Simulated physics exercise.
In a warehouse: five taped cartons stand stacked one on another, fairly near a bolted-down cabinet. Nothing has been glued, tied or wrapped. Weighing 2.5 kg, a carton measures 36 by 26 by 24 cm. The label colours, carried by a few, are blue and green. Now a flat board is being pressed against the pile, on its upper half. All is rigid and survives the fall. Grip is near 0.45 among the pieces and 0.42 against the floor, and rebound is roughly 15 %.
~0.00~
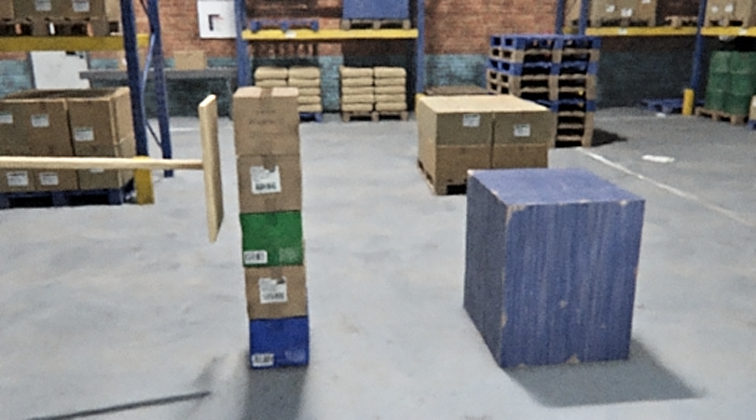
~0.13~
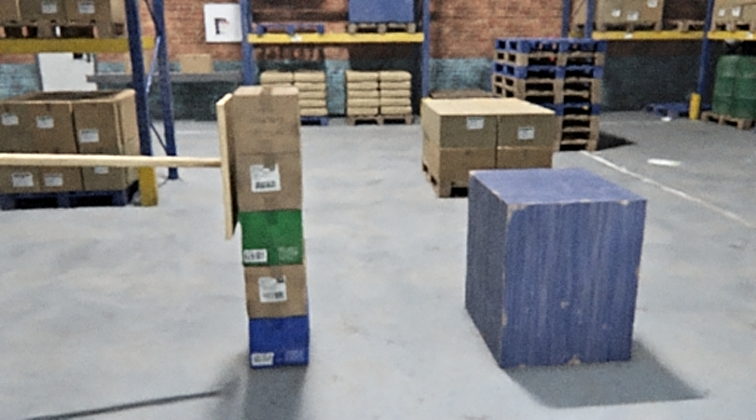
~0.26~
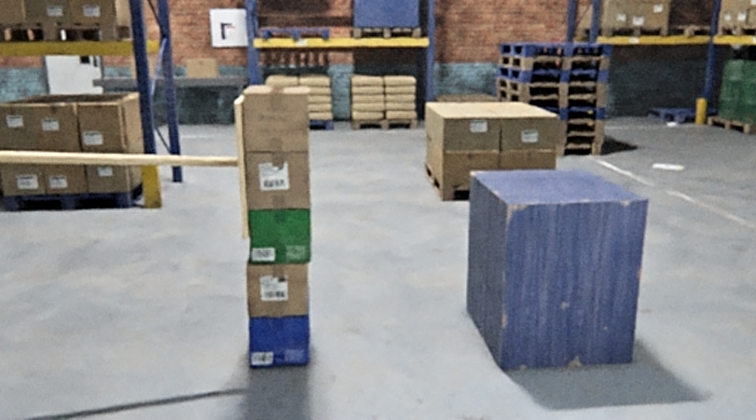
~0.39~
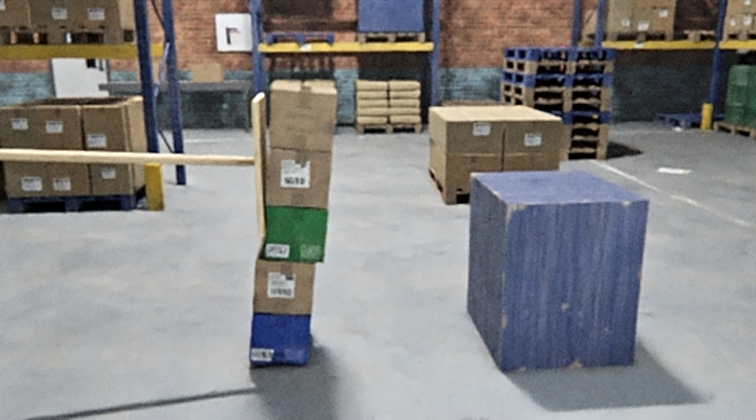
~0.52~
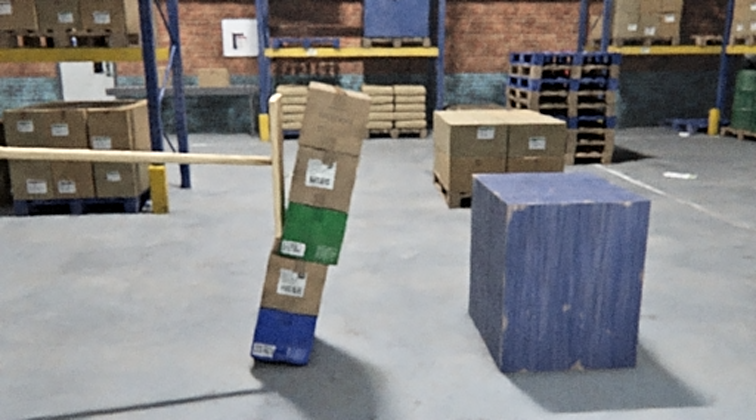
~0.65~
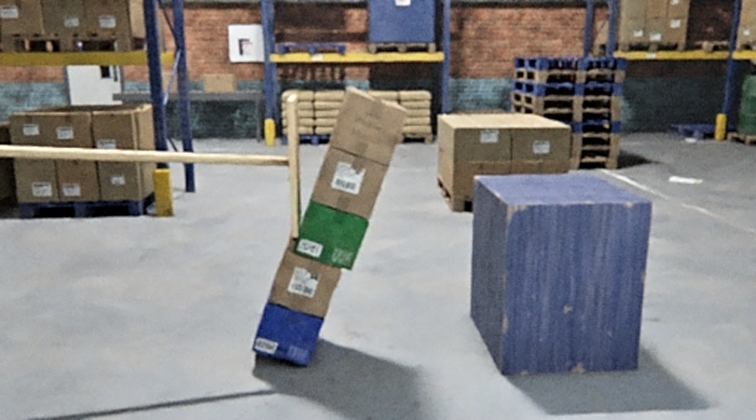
A flat wooden board on a long pole moves in from the left and presses on the upper half of a stack of five cartons, brown ones with a green one in the middle and a blue one at the bottom. The upper cartons shift right, then the whole stack tilts steadily rightward toward a large blue block. The warehouse, with racks, pallets and brick wall, is seen from slightly above as the camera drifts a little.
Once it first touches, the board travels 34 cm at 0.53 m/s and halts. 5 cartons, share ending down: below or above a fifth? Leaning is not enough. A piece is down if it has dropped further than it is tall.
Above.
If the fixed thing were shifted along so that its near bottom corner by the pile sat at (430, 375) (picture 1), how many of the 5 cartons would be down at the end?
In that setup, 0.
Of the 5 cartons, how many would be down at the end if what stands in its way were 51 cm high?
Count at the end: 3.
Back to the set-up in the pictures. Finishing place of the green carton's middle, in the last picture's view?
Its centre finishes around pixel (420, 311) in the last picture.
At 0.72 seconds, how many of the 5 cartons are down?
Count at that time: 0.
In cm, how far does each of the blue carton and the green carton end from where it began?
Blue shifts 10 cm and green shifts 80 cm.
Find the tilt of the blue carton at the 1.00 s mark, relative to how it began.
It sits at about 50 degrees.
By 0.72 s, none of the 5 cartons down, 5 disturbed; green carton tilted 25°; blue carton tilted 25°.
By 0.84 s, none of the 5 cartons down, 5 disturbed; green carton tilted 36°; blue carton tilted 36°.
By 1.00 s, 2 of the 5 cartons down; blue carton tilted 55°; green carton tilted 55°, 18 cm lower.
By 1.20 s, 3 of the 5 cartons down; blue carton on its side; green carton tilted 61°, 42 cm lower.
When it is over (2.0 s), 3 of the 5 cartons down; blue carton on its side; green carton tilted 57°, 42 cm lower. That is 60 per cent. In pixels of the last frame, middles, blue carton near (305, 324), green carton near (420, 311).
